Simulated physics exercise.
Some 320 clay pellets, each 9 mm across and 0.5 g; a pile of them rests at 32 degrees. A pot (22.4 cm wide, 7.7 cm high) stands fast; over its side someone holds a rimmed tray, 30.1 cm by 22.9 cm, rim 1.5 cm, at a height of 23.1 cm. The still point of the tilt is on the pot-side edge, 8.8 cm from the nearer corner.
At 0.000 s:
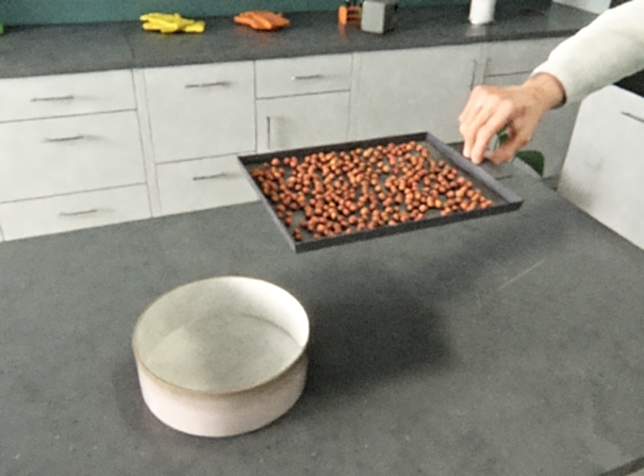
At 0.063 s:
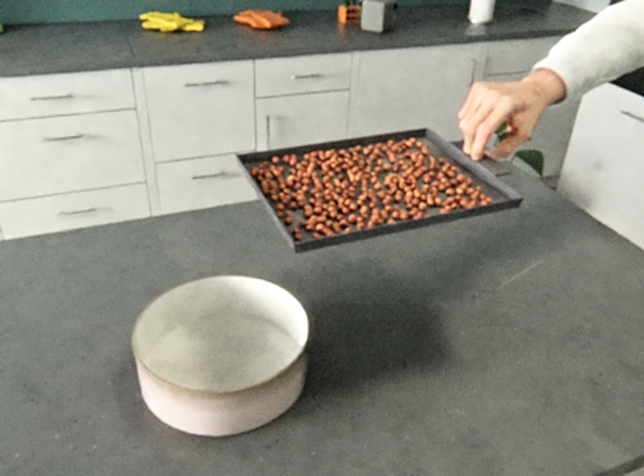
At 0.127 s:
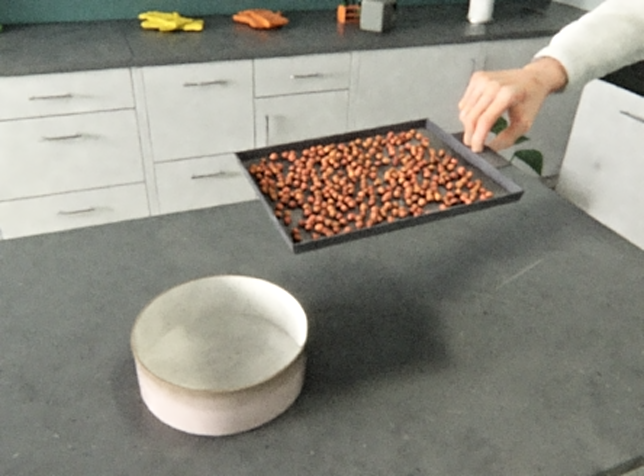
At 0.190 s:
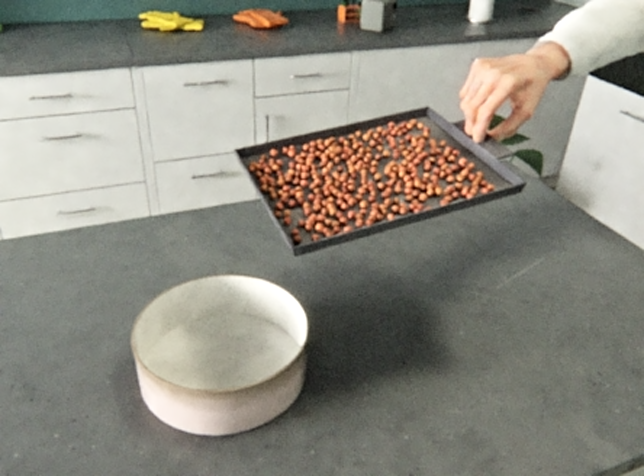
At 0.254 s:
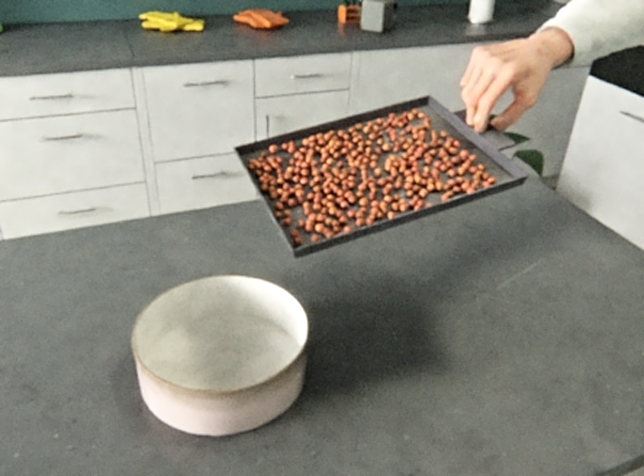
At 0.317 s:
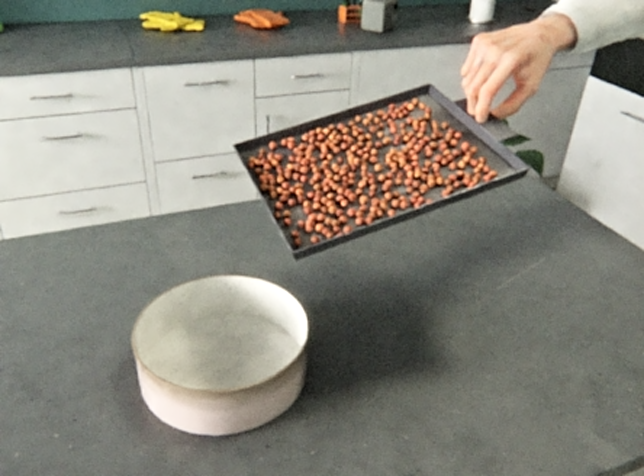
In a kitchen with pale drawers, a hand holds a dark rimmed tray of small reddish-brown pellets above a grey counter, beside a round, pale pot. The hand gradually raises the tray's right side, giving it a slight leftward slope, while the pellets stay spread across it and the pot stays still.
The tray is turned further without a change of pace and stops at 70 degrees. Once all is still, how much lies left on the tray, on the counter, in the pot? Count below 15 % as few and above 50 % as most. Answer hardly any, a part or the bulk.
Tray: The bulk, counter: Hardly any, pot: Hardly any.
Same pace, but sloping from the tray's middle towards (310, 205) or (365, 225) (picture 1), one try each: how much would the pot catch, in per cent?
Some 10 and 0 per cent.
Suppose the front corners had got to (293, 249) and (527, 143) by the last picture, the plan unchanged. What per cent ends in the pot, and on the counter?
Pot 10, counter 0.
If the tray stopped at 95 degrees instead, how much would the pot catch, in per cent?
In that case some 70 per cent.
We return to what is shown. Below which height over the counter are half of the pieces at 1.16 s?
Roughly 28 cm.
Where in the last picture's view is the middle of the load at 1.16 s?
Near (317, 185).
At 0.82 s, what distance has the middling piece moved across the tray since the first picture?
About 6 cm.
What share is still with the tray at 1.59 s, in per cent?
Some 95 per cent of the load.
Then, at 0.82 s, tilt 40 degrees; the tray holds 100 %, the pot 0 %.
After 1.16 s, tilt 58 degrees; the tray holds 100 %, the pot 0 %.
After 1.59 s, tilt 70 degrees; the tray holds 95 %, the pot 5 %.
In the end, at 2.0 s, tray 95 %, counter 0 %, pot 5 %.
